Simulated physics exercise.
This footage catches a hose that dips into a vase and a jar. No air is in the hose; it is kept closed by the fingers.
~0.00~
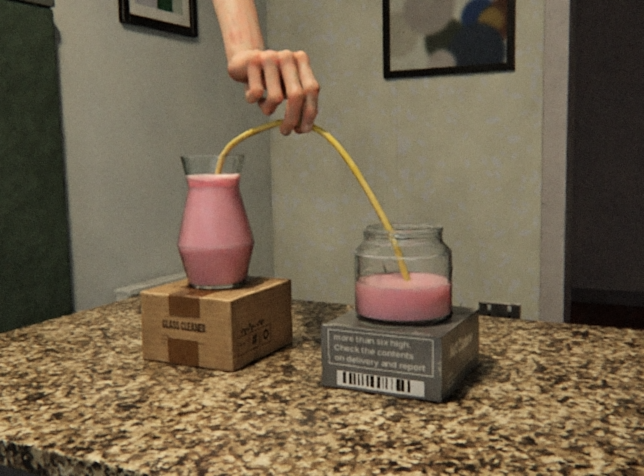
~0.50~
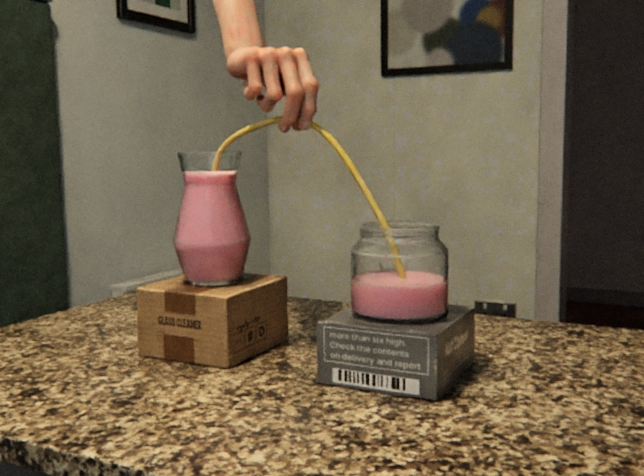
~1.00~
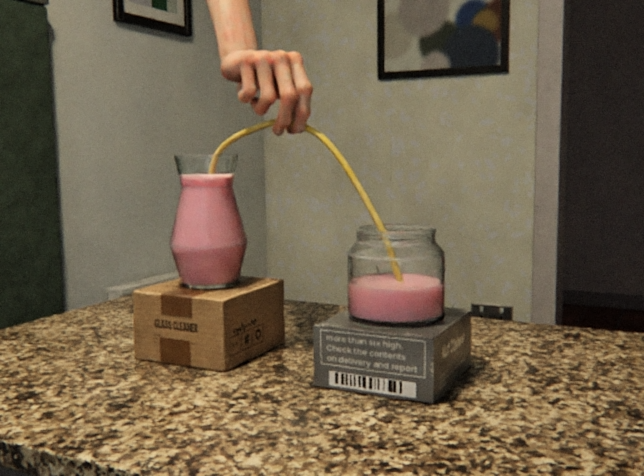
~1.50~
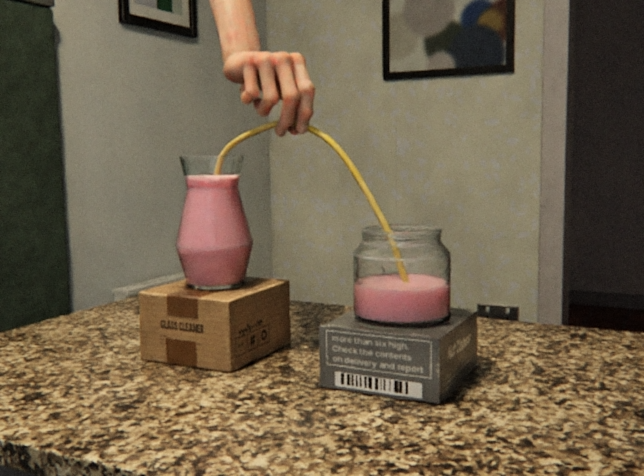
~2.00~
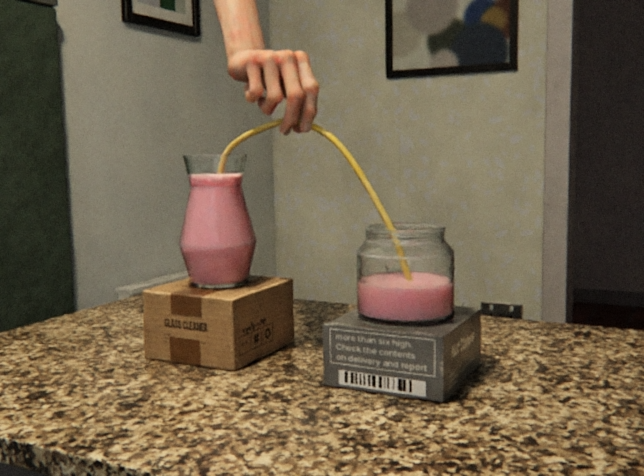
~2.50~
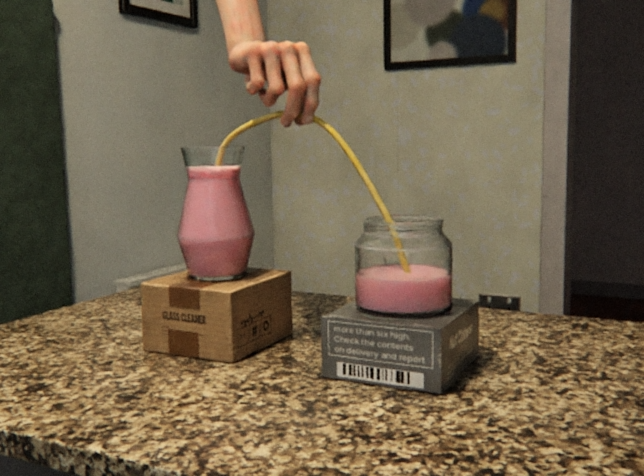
In this clip, a hand pinches a yellow hose that runs between a nearly full vase of pink liquid on a cardboard box and a partly filled jar on a gray packet; the liquid levels stay unchanged as the view shifts slightly.
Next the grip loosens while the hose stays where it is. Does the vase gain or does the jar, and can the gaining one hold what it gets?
Flow: The right one gains. Taker: It can hold it.
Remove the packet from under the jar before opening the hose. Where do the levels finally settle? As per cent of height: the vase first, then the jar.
Around 10 and 100 percent.
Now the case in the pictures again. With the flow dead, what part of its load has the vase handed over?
I'd say some 55 out of a hundred.
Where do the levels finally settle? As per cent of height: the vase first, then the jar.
Final levels: First 35 %, second 80 %.
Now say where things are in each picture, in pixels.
In the first frame, the hose is pinched; vase (215, 218) nearly full, up on the box; jar (403, 268) about a third full, up on the packet.
The second frame shows nothing flows; vase nearly full, surface at (210, 171); jar about a third full, surface at (399, 279).
The third frame shows fingers on the hose; vase (208, 218) nearly full; jar (396, 269) about a third full.
The fourth frame shows still shut; vase nearly full, surface at (212, 175); jar about a third full, surface at (402, 282).
In the fifth frame, the hose is pinched; vase (217, 217) nearly full, up on the box; jar (405, 268) about a third full, up on the packet.
The sixth frame shows nothing flows; vase nearly full, surface at (213, 166); jar about a third full, surface at (403, 272).
After 8.0 s, the vase is about two thirds full; the jar is about half full.
After 20.0 s, the vase is about half full; the jar is about two thirds full.
After 45.0 s, the vase is about a third full; the jar is about three quarters full; the two surfaces are level.
